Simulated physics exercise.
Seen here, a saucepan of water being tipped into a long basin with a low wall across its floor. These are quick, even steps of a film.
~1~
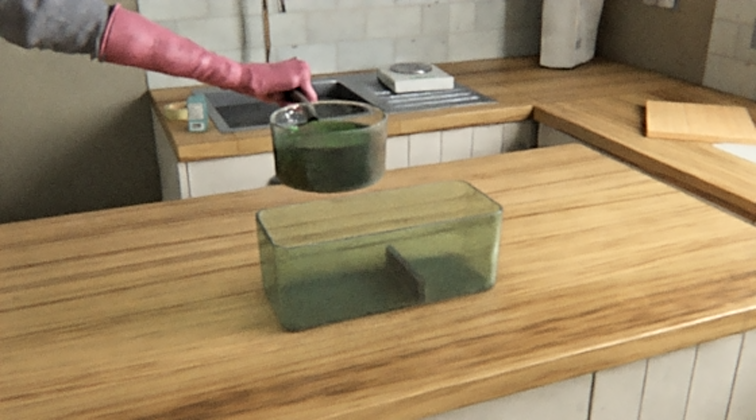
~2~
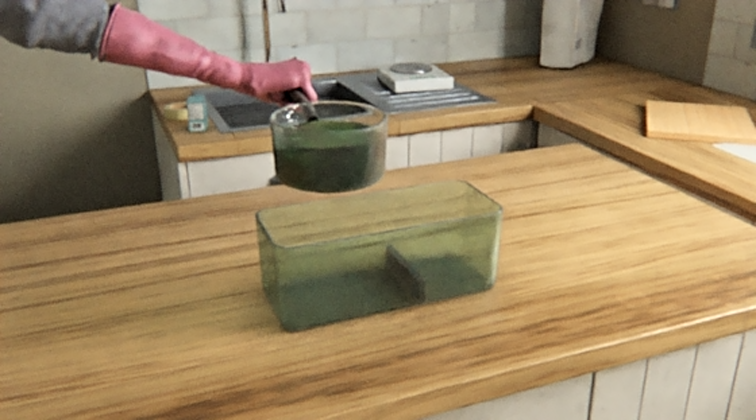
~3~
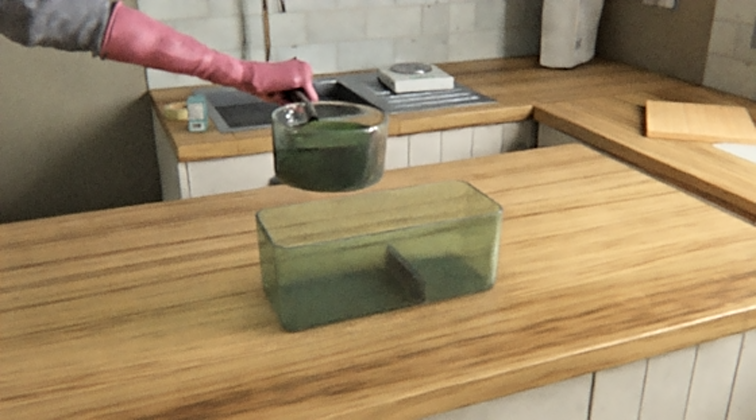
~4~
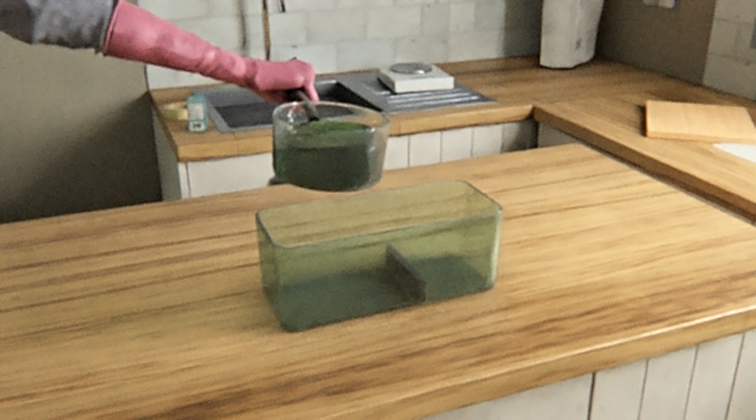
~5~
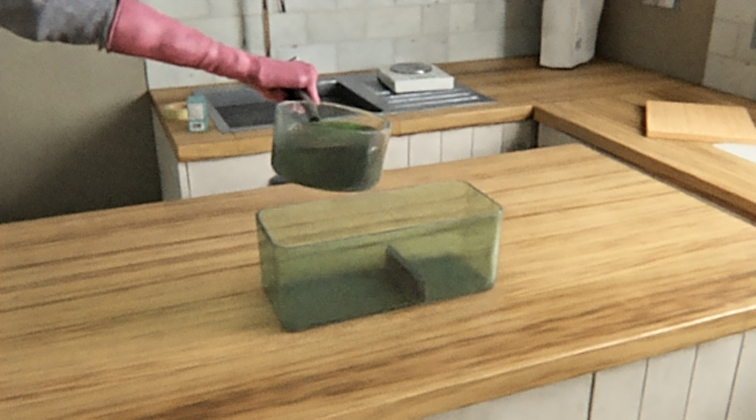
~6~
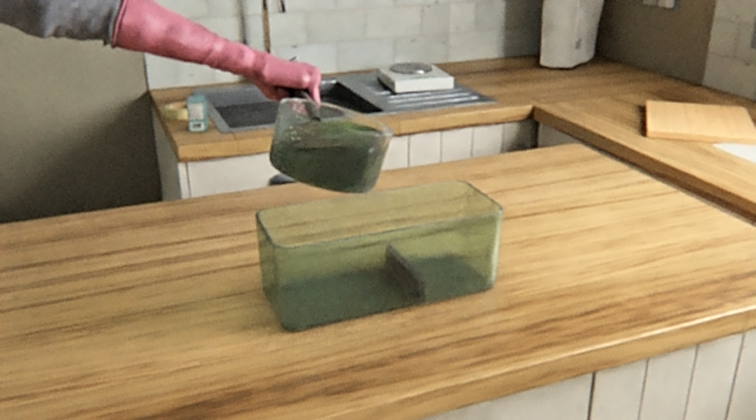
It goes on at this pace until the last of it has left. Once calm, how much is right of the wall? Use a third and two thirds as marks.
The share right of the wall is between a third and two thirds.
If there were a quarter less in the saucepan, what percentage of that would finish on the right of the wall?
Near 45 %.
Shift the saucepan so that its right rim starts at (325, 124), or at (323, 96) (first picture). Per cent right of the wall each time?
First some 20, then 15 per cent.
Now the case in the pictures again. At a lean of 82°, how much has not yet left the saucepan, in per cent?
Near 45 %.
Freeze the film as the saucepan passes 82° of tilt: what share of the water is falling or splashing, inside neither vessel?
Near 30 %.
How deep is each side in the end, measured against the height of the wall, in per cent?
The left part 50 per cent, the right part 80.
A moment on, the tilt is 82° and 47 per cent is still to pour, 1 is left of the wall and 21 right of it.
Next, the tilt is 116° and 5 per cent is still to pour, 34 is left of the wall and 57 right of it.
Then the tilt is 119° and 0 per cent is still to pour, 49 is left of the wall and 51 right of it.
Later the tilt is 119° and 0 per cent is still to pour, 51 is left of the wall and 49 right of it.
Finally, 51 per cent lies left of the wall, 48 right of it and 0 outside.
